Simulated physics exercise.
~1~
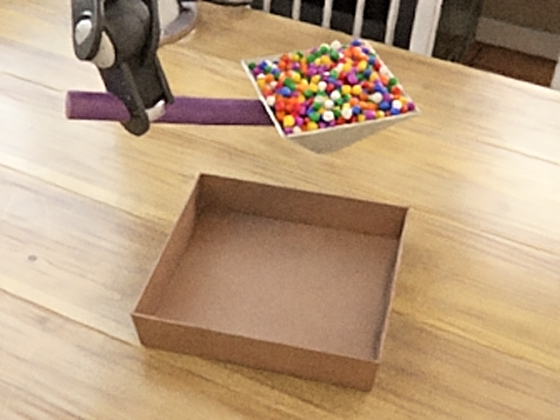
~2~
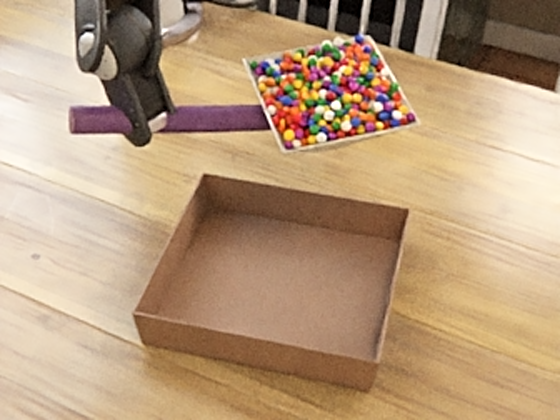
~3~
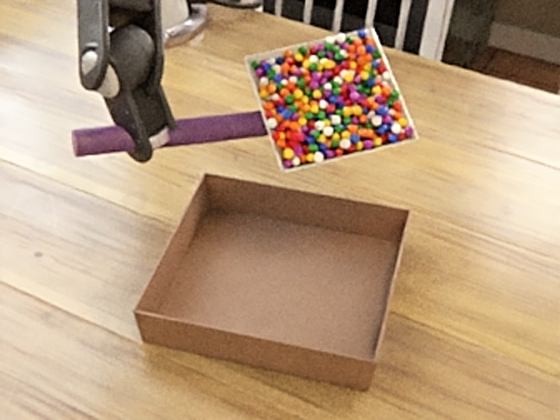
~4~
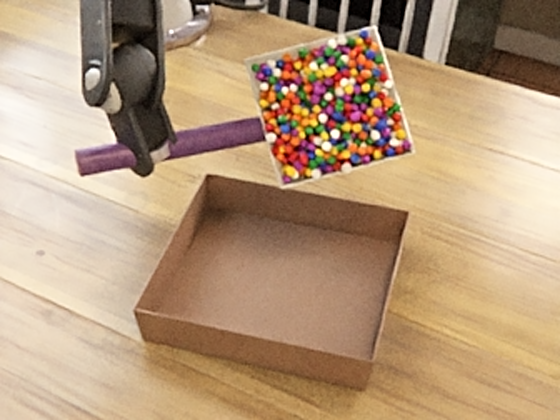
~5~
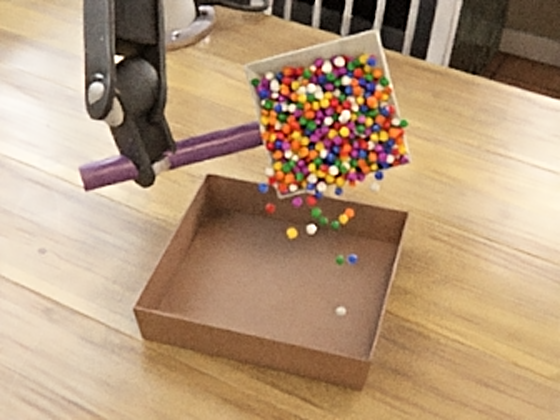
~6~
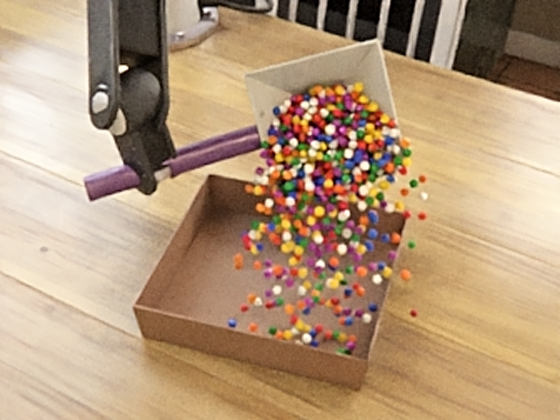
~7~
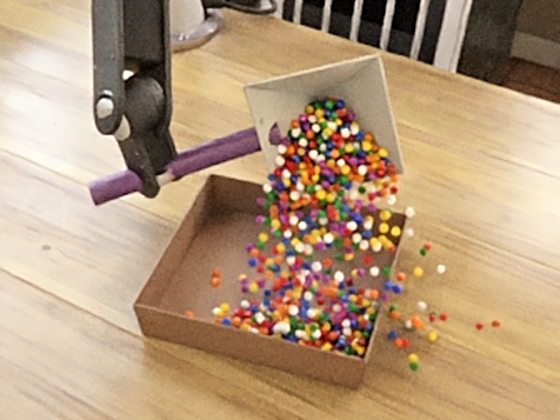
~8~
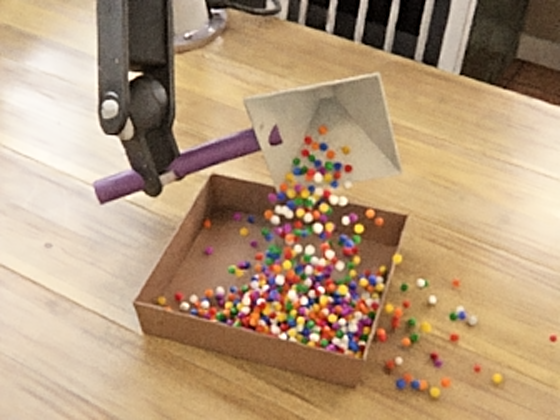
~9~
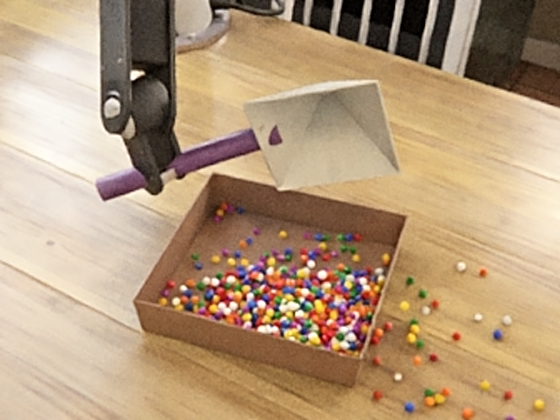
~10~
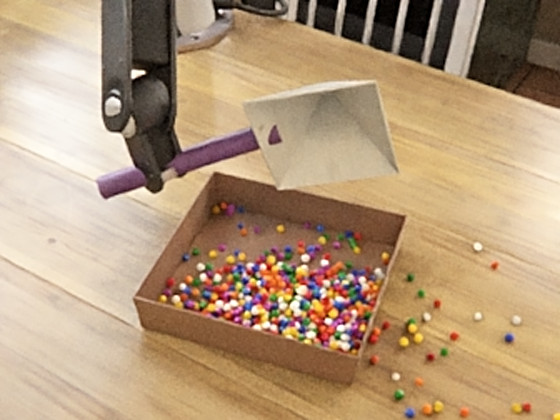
A pale square scoop heaped with multicoloured beads, its purple handle held by a dark mechanical gripper at the upper left, tips steadily forward over a wooden table seen from above at an angle. Below it sits an open, shallow brown tray, with white railings behind. At first the beads stay in the scoop, then a few drop from its lower edge. The trickle becomes a thick cascade into the tray, while some beads bounce over the right side. The scoop empties and stays tipped, leaving most beads spread across the tray and others scattered on the table to its right.
